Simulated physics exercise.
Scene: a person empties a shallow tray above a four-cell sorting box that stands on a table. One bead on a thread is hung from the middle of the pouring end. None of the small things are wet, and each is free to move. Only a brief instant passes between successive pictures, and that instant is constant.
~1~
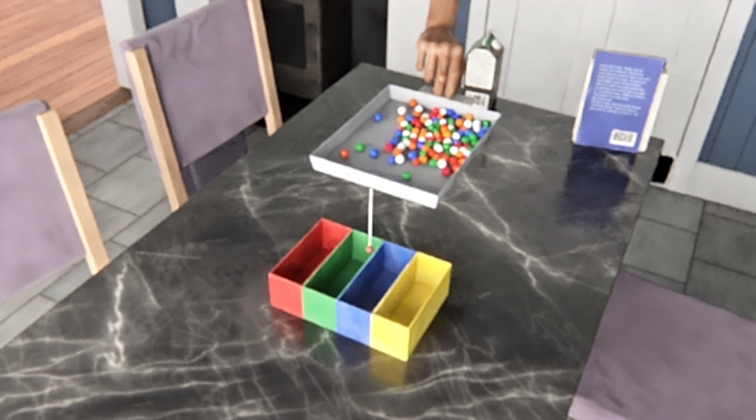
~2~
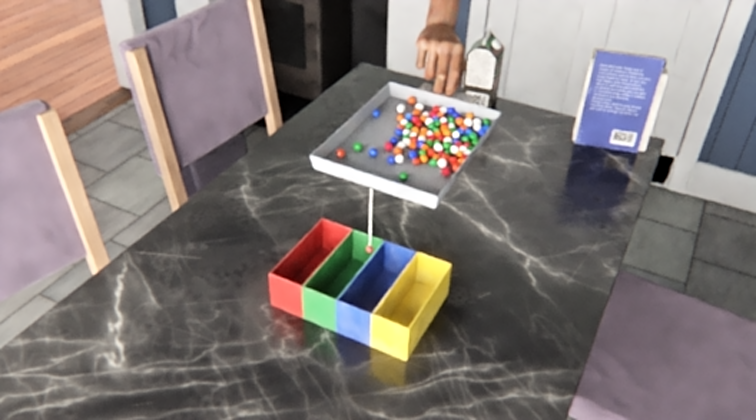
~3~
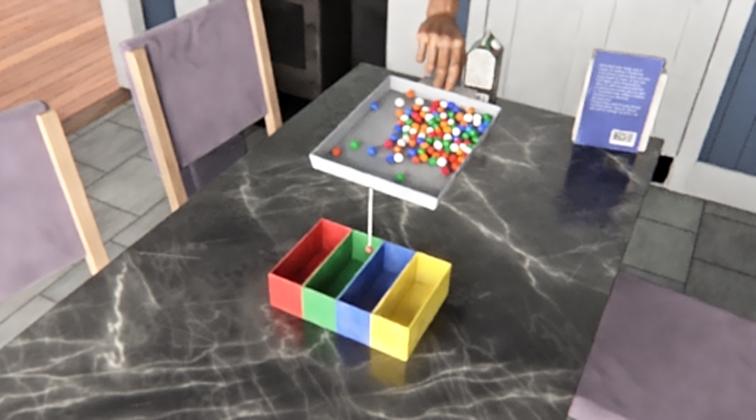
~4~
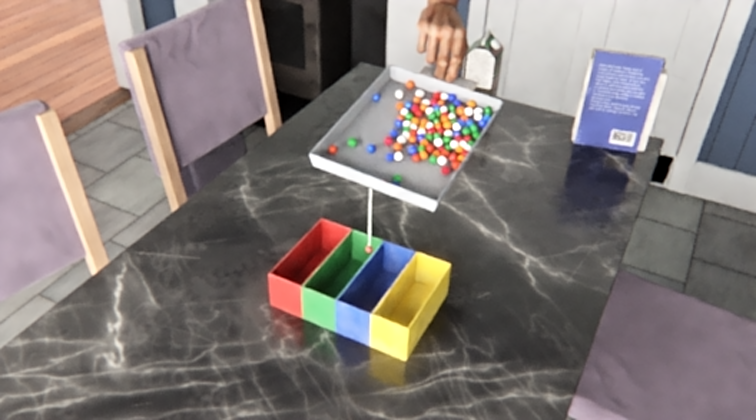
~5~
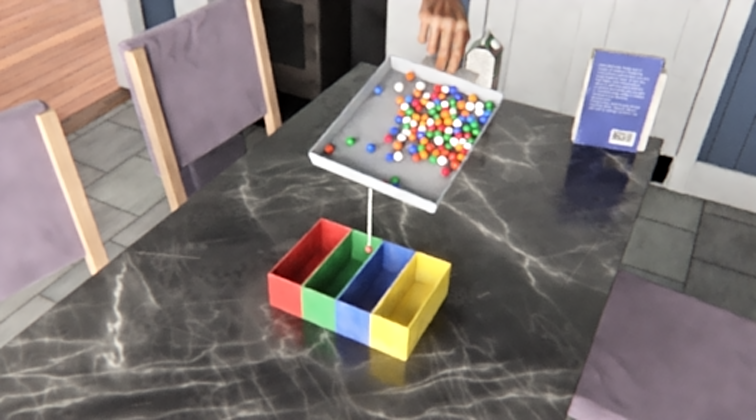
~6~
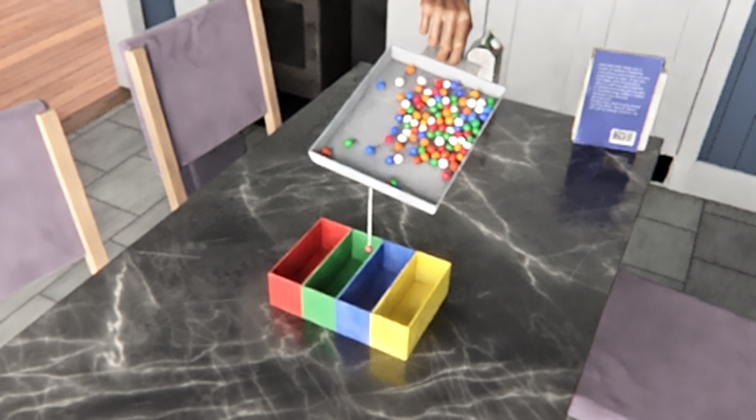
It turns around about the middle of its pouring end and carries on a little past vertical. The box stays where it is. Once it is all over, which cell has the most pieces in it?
The yellow cell.
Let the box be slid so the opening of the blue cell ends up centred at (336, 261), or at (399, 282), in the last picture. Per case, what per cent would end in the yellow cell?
About 0 and 50 per cent respectively.
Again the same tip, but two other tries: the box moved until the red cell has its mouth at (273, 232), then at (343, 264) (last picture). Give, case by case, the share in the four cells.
It comes to about 0 per cent the first time and about 100 per cent the second.
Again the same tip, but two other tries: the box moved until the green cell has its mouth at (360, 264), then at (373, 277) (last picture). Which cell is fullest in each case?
Taking the two placings in order, you'd get yellow and then the cell in blue.
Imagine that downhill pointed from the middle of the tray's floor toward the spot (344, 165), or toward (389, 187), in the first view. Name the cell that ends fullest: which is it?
Try 1 - the red cell; try 2 - yellow.
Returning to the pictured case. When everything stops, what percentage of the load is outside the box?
Close to 20 in a hundred.
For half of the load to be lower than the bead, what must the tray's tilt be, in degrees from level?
About 90°.
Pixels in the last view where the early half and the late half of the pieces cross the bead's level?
The opening half passes (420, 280), the closing half (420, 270).
Just after the last frame, tray tipped steeply; almost all on the tray; just a few in the yellow cell; about a tenth falling or outside the box.
A moment on, tray tipped right over; roughly a quarter on the tray; roughly half in the yellow cell; just a few in the blue cell; just a few in the red cell; roughly a quarter falling or outside the box.
Further on, tray tipped past a quarter turn; the larger part in the yellow cell; just a few in the blue cell; just a few in the red cell; roughly a quarter falling or outside the box.
When it is over, tray tipped past a quarter turn; the larger part in the yellow cell; just a few in the blue cell; just a few in the red cell; not one in the green cell; roughly a quarter outside the box.
